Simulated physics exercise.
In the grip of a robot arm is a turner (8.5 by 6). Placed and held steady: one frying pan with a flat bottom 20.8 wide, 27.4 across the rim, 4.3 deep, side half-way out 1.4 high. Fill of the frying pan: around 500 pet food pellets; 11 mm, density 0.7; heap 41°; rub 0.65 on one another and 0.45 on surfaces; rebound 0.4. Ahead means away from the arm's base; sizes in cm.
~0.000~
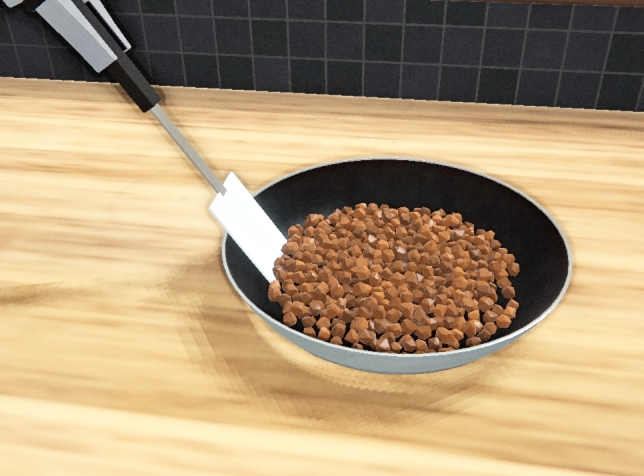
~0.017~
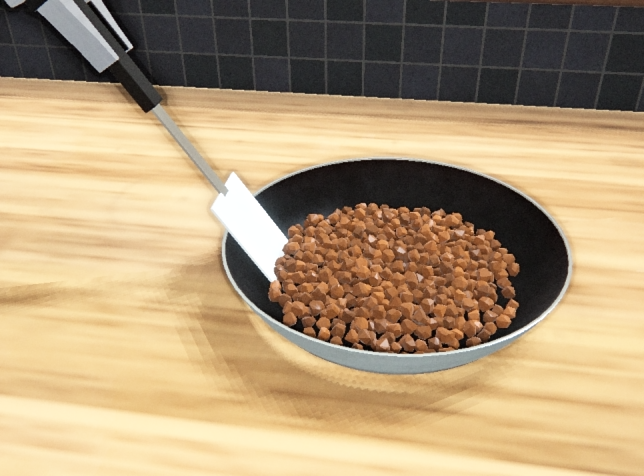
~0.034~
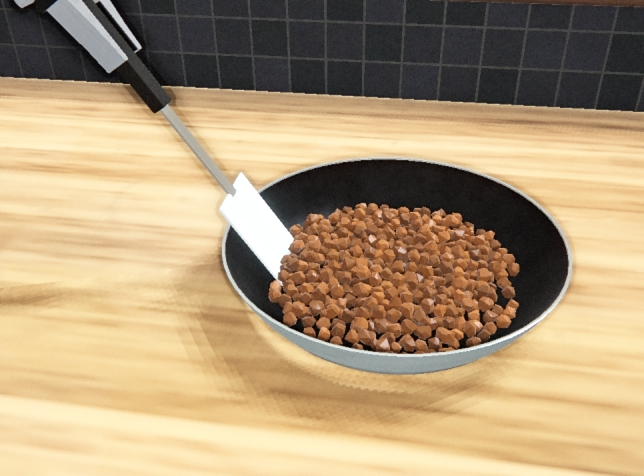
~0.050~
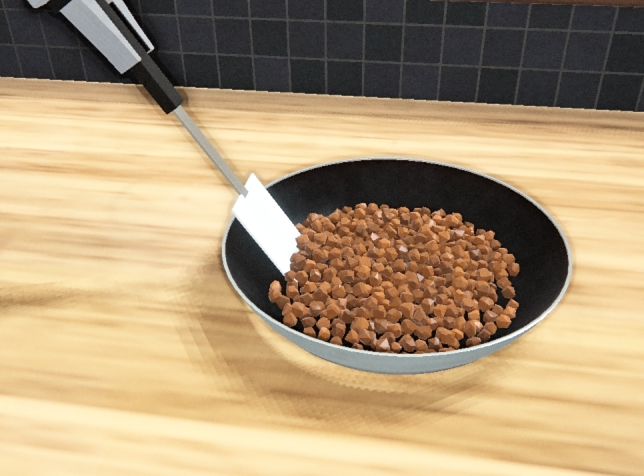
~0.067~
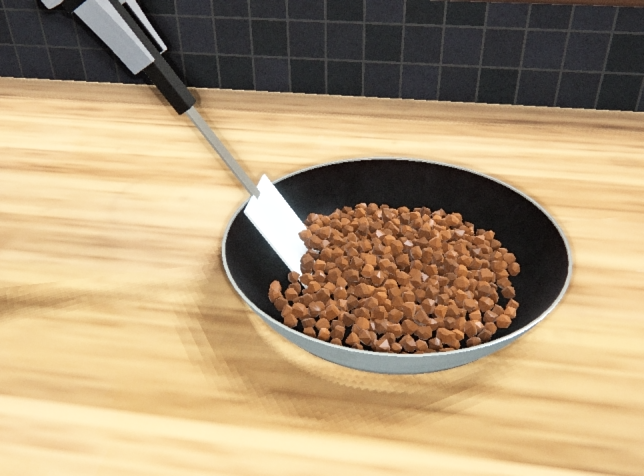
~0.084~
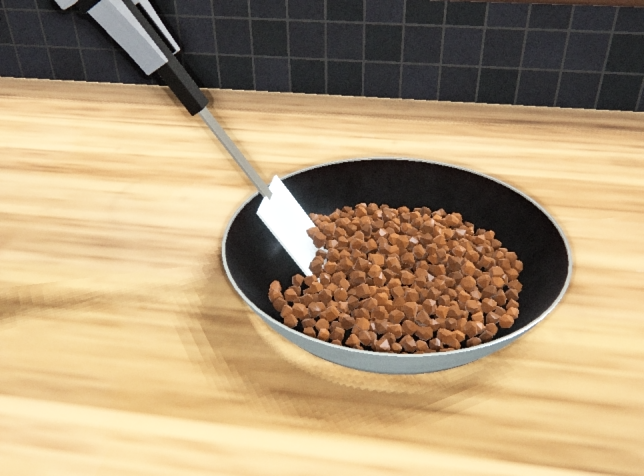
The clip shows a robot arm holding a white-bladed turner in a dark frying pan of small brown pellets on a wooden counter; the blade stays still briefly, then slides slightly right, nudging some pellets at the left edge.
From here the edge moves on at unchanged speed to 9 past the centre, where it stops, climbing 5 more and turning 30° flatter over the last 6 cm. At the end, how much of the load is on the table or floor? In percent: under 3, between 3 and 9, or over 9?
Between 3 and 9 percent.
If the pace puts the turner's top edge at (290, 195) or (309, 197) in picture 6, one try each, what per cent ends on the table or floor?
10 % and 15 %.
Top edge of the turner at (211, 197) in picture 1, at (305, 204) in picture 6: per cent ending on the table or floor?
About 15 per cent.
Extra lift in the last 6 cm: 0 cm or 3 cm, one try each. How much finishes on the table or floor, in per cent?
First try around 0 percent, second try around 0 percent.
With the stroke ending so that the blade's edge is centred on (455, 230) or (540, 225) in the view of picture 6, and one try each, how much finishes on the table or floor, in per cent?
I'd say roughly 0 per cent, then roughly 15 per cent.
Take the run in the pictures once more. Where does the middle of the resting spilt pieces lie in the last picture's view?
(632, 294), roughly.
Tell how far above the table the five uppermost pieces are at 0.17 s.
Roughly 4 cm above the table.
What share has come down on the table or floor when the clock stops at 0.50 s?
My estimate is roughly 4 %.
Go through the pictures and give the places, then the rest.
In the first frame, turner top edge at (221, 190), sloping 56°; upper third of the load around (388, 257), from x 275 to 515, top at y 210; 495 in the frying pan.
In the second frame, turner top edge at (222, 190), sloping 56°; upper third of the load around (387, 257), from x 275 to 515, top at y 210.
In the third frame, turner top edge at (231, 191), sloping 56°; upper third of the load around (386, 257), from x 275 to 515, top at y 210.
In the fourth frame, turner top edge at (242, 191), sloping 56°; upper third of the load around (383, 255), from x 275 to 515, top at y 210.
In the fifth frame, turner top edge at (255, 192), sloping 56°; upper third of the load around (387, 254), from x 275 to 515, top at y 210.
In the sixth frame, turner top edge at (267, 193), sloping 56°; upper third of the load around (394, 255), from x 275 to 515, top at y 210; 495 in the frying pan.
By 0.17 s, sloping 56°, highest piece 4 above the table; 495 in the frying pan.
By 0.26 s, sloping 46°, highest piece 5 above the table; 495 in the frying pan.
By 0.50 s, sloping 26°, highest piece 5 above the table; 472 in the frying pan, 22 on the table or floor, 1 on the blade or in flight.
By 1.55 s, sloping 26°, highest piece 5 above the table; 472 in the frying pan, 23 on the table or floor.
Final count, 472 in the frying pan, 23 on the table or floor. That is 5 % on the table or floor.
